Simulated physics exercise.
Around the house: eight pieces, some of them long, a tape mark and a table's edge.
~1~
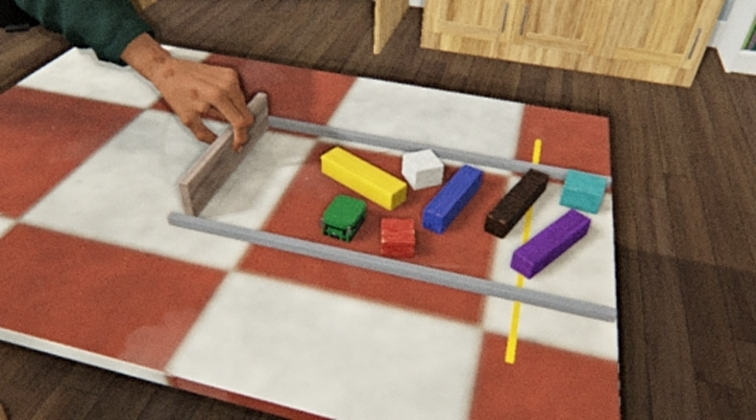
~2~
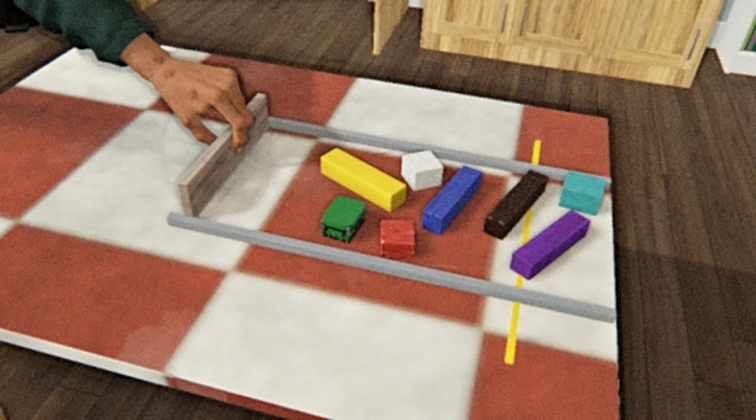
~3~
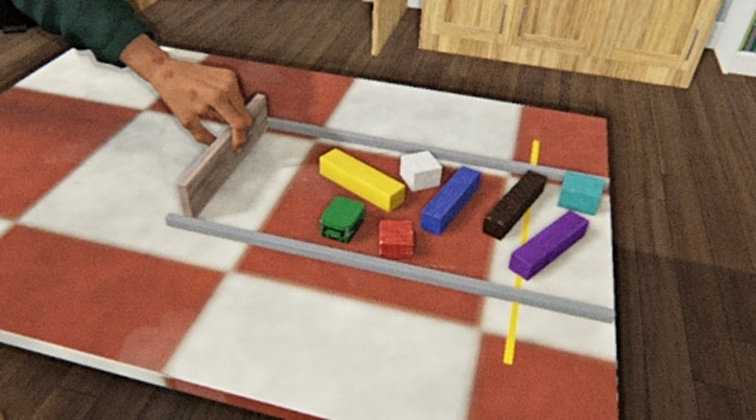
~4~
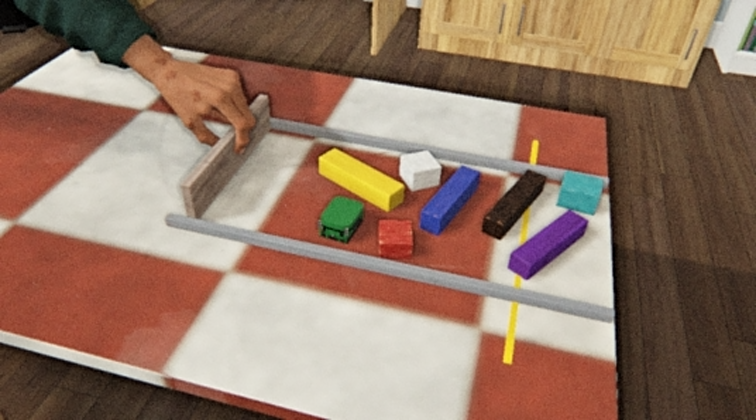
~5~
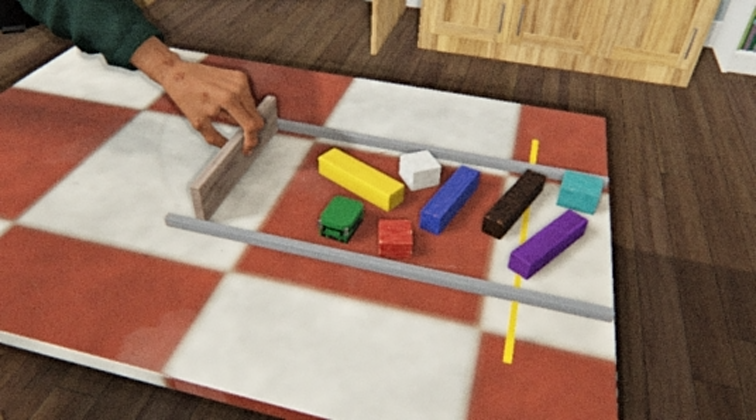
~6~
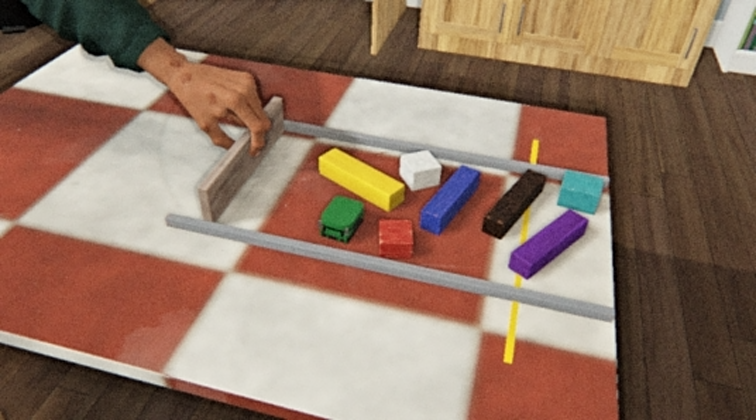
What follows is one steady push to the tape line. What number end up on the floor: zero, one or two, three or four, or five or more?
Here the number that fall off is one or two.
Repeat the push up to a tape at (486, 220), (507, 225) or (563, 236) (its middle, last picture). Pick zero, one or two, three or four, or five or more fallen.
One after another: Zero; none at all; three or four.
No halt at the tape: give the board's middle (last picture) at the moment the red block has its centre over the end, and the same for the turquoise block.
At (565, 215) for the red block; at (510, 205) for the turquoise block.
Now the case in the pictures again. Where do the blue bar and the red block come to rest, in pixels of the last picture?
About (585, 222), and the other about (572, 285).
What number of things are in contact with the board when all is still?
In contact: 3.
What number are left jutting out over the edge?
That would be 1.
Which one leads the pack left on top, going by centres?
The black bar ends nearest.
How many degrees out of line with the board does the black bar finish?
Some 15 degrees.
A little later, none off yet; turquoise block at rest near (580, 192); purple stick at rest near (549, 243); black bar at rest near (515, 202).
Next, none off yet; turquoise block at rest near (580, 192); purple stick at rest near (549, 243); black bar shifted a little near (532, 204).
When it is over, the number that fall off is one or two; down, purple stick and turquoise block.
